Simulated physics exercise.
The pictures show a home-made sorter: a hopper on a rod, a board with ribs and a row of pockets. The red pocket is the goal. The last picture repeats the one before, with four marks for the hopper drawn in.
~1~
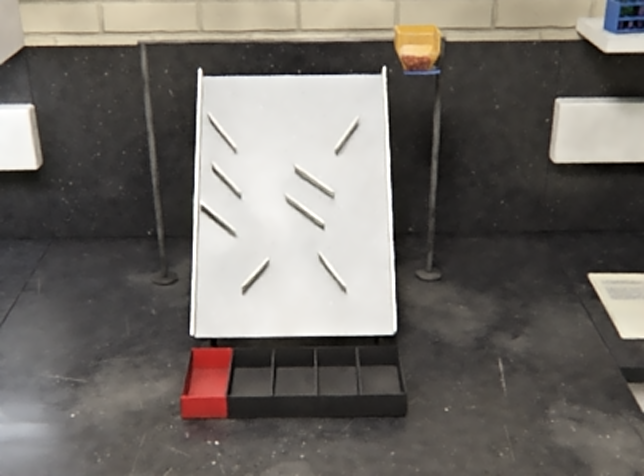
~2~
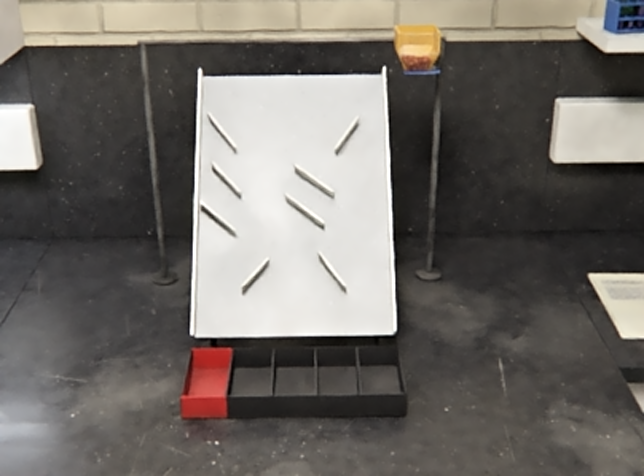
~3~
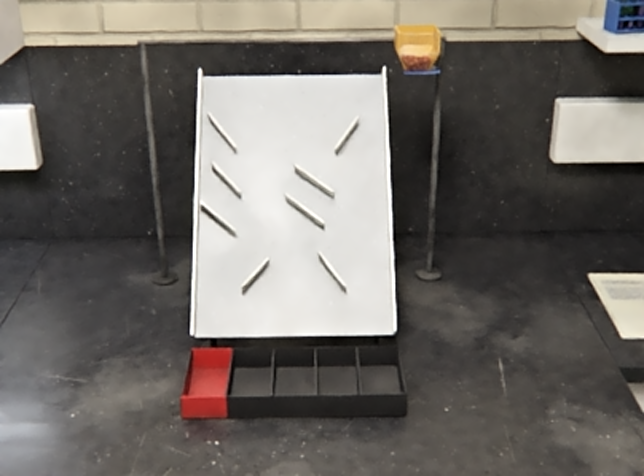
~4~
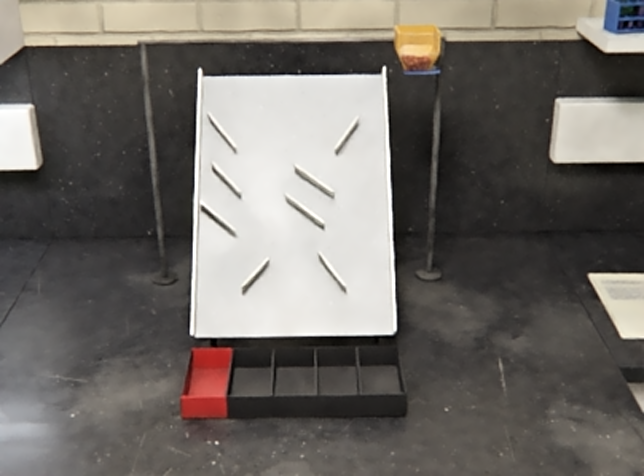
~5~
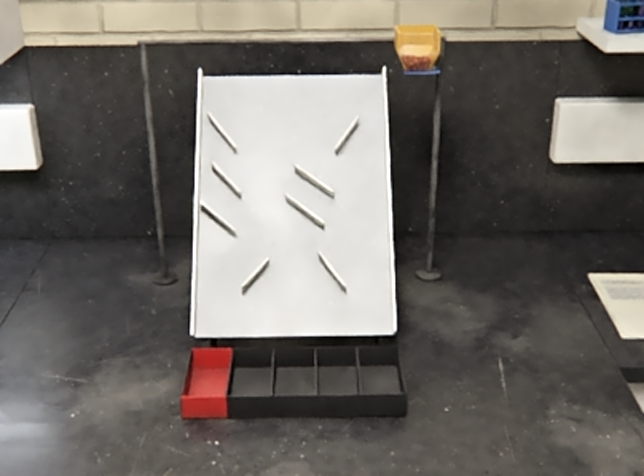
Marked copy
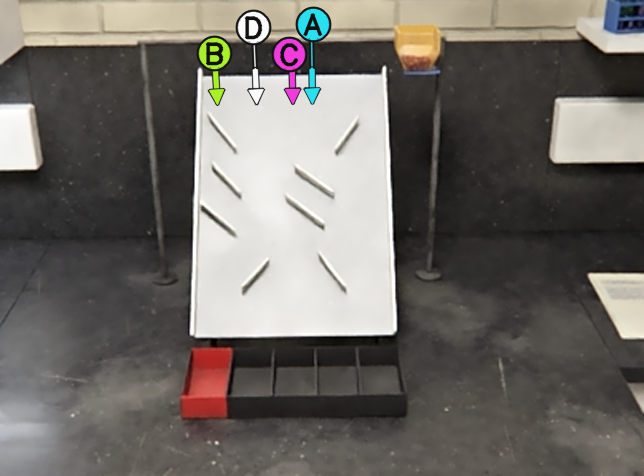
A white board with slanted ribs leans upright on a dark, speckled surface, seen from the front and slightly above, with a pale brick wall behind. Below it sits a row of five pockets, the leftmost red and the others black, while an orange hopper holding reddish pellets tops the right of two dark rods. Nothing visibly moves, and the camera stays still.
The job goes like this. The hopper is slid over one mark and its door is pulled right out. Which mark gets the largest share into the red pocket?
I would pick mark D.
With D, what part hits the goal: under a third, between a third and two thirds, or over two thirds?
Mark D gives between a third and two thirds.
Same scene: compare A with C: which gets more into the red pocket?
Here it is mark C.
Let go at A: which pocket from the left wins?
The fifth from the left.
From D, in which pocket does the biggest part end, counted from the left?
The first.
On the marked copy, mark A meets the board at (312, 98); mark B meets the board at (217, 99); mark C meets the board at (292, 98); mark D meets the board at (256, 98).
With A, about a tenth in the red pocket, the larger part in other pockets, about a tenth outside the box.
With B, roughly a third in the red pocket, roughly half in other pockets, about a tenth outside the box.
With C, roughly a quarter in the red pocket, roughly two thirds in other pockets, about a tenth outside the box.
With D, roughly half in the red pocket, roughly a third in other pockets, about a tenth outside the box.
